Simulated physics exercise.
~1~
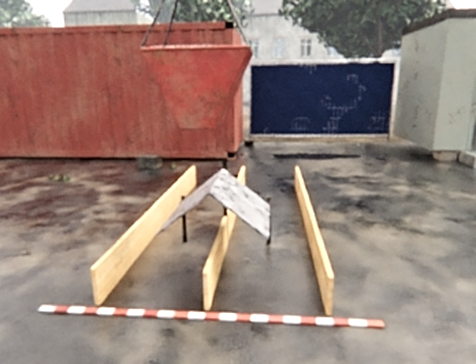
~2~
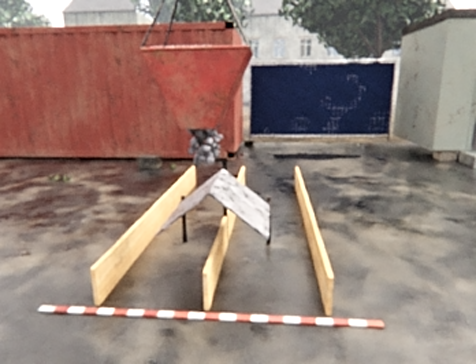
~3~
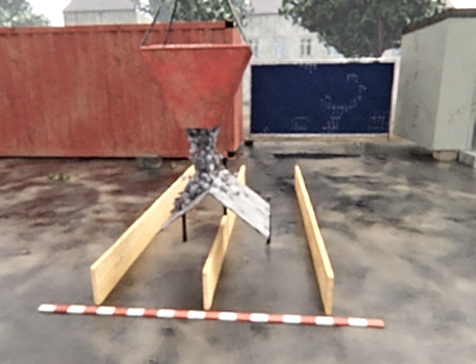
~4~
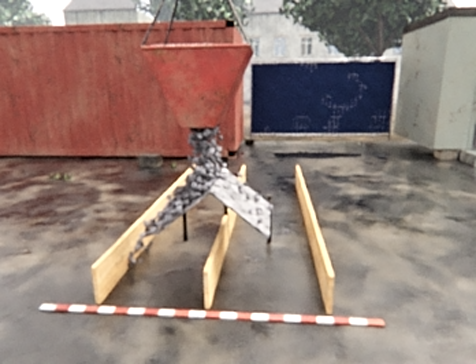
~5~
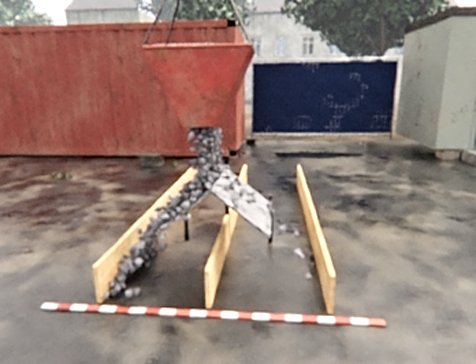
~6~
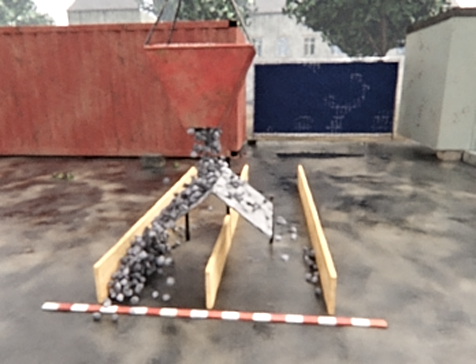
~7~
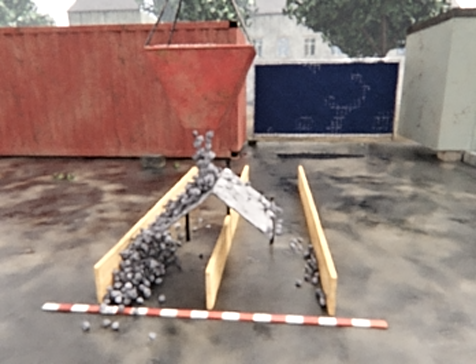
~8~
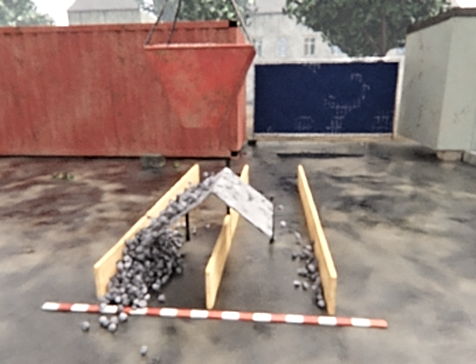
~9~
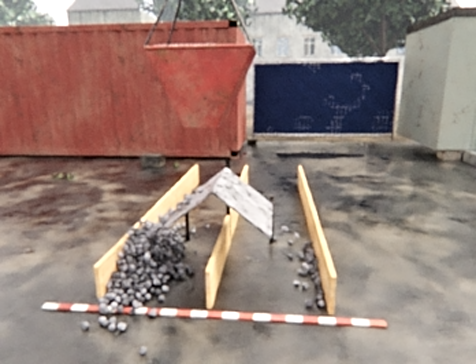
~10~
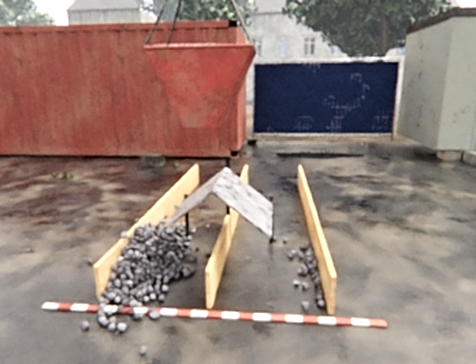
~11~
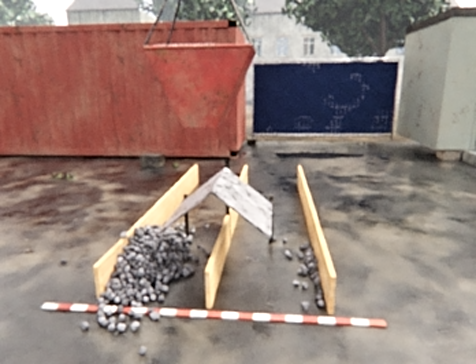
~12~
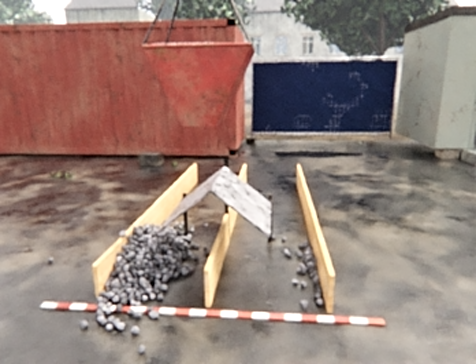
We see a red skip hanging still above a peaked steel slope and three wooden boards as grey stones pour from its underside, most sliding down the left side and a few down the right, until a large heap rests in the left bay and a small scatter in the right.
